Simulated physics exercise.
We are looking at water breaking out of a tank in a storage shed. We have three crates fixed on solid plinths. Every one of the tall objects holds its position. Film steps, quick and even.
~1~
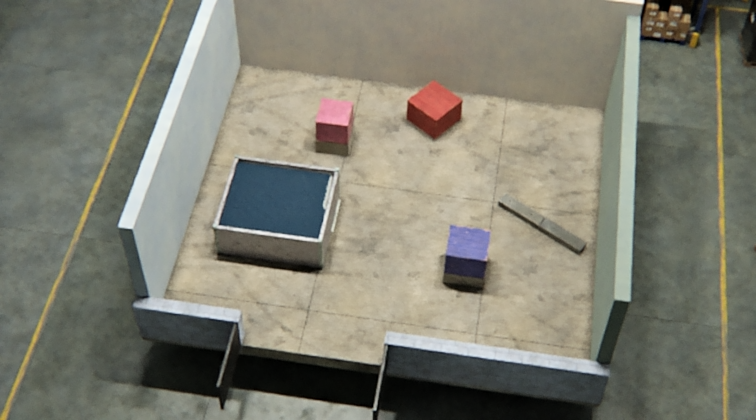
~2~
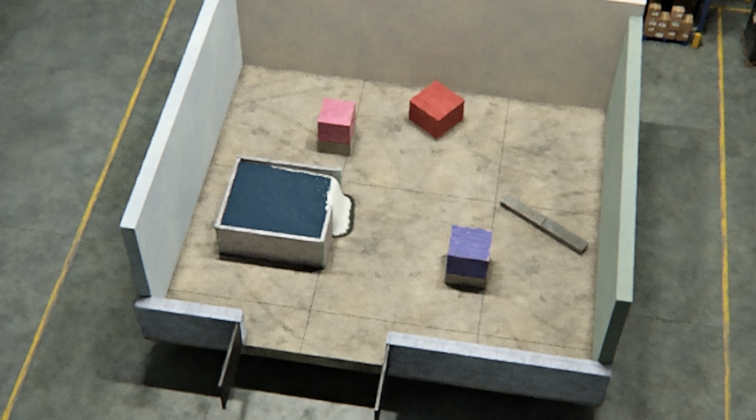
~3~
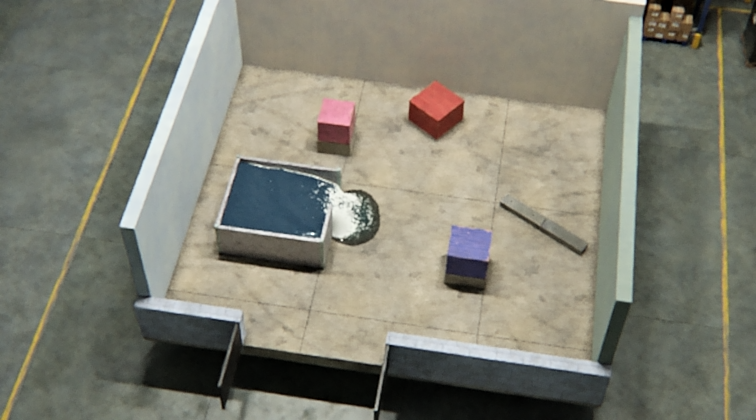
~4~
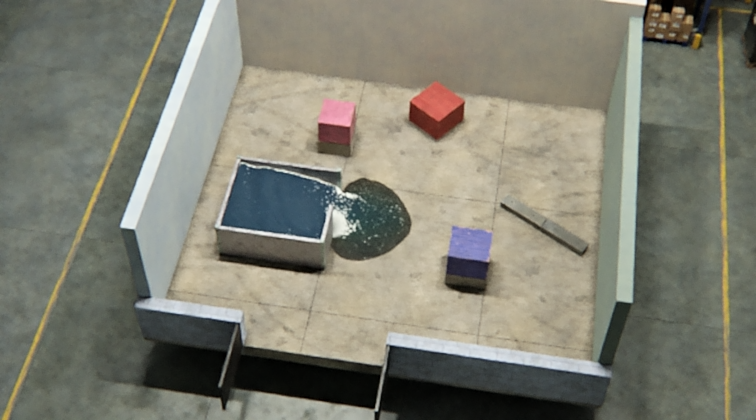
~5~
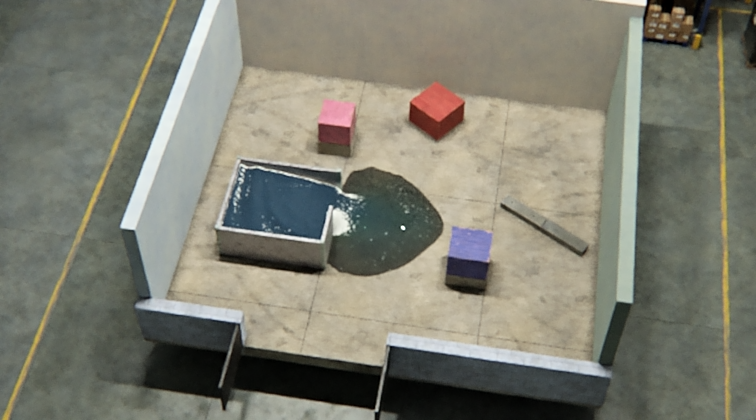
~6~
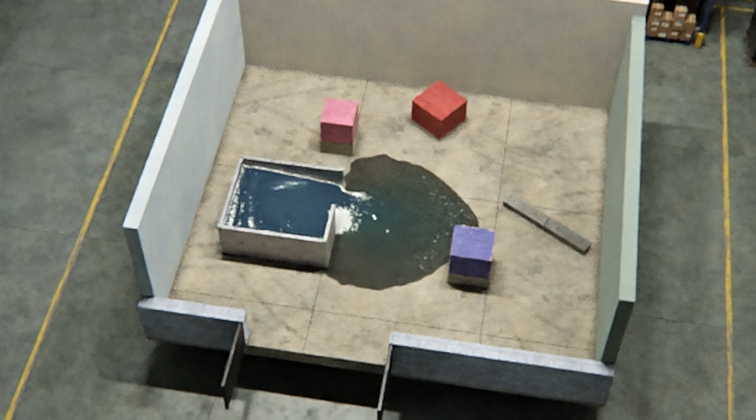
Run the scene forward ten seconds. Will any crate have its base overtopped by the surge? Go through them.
As for the pink crate it's untouched by the water, as for the red crate it's moistened by the water, as for the blue crate it's untouched by the water.
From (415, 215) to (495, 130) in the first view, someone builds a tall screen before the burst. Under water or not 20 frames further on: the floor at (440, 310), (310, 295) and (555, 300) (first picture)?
Outcome by spot, in order - watered, unwatered, watered.
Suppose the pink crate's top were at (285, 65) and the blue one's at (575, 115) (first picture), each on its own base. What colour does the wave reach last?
It should be the one in pink.
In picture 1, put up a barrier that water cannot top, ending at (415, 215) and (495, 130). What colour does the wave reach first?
The blue one gets it first.
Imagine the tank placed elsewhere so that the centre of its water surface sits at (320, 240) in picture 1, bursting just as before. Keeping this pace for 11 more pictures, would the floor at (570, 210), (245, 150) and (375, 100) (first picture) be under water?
Submerged, untouched, untouched.
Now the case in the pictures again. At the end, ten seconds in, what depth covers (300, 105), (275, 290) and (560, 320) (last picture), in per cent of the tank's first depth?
In turn 2, 4 and 6 in a hundred.
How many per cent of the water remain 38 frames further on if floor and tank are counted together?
Estimate: Some 98 %.
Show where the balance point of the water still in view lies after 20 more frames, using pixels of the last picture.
It is around (428, 228).
A moment on, water covers 25 % of the floor; the pink crate water round its plinth, the red crate water round its plinth, the blue crate water round its plinth.
Next, water covers 40 % of the floor; the pink crate water round its plinth, the red crate water round its plinth, the blue crate water round its plinth.
Then, water covers 50 % of the floor; the pink crate water round its plinth, the red crate water round its plinth, the blue crate water round its plinth.
Later, water covers 60 % of the floor; the pink crate water round its plinth, the red crate water round its plinth, the blue crate water round its plinth.
In the end, water covers 85 % of the floor; the pink crate stayed above the water, the red crate was topped, the blue crate stayed above the water.
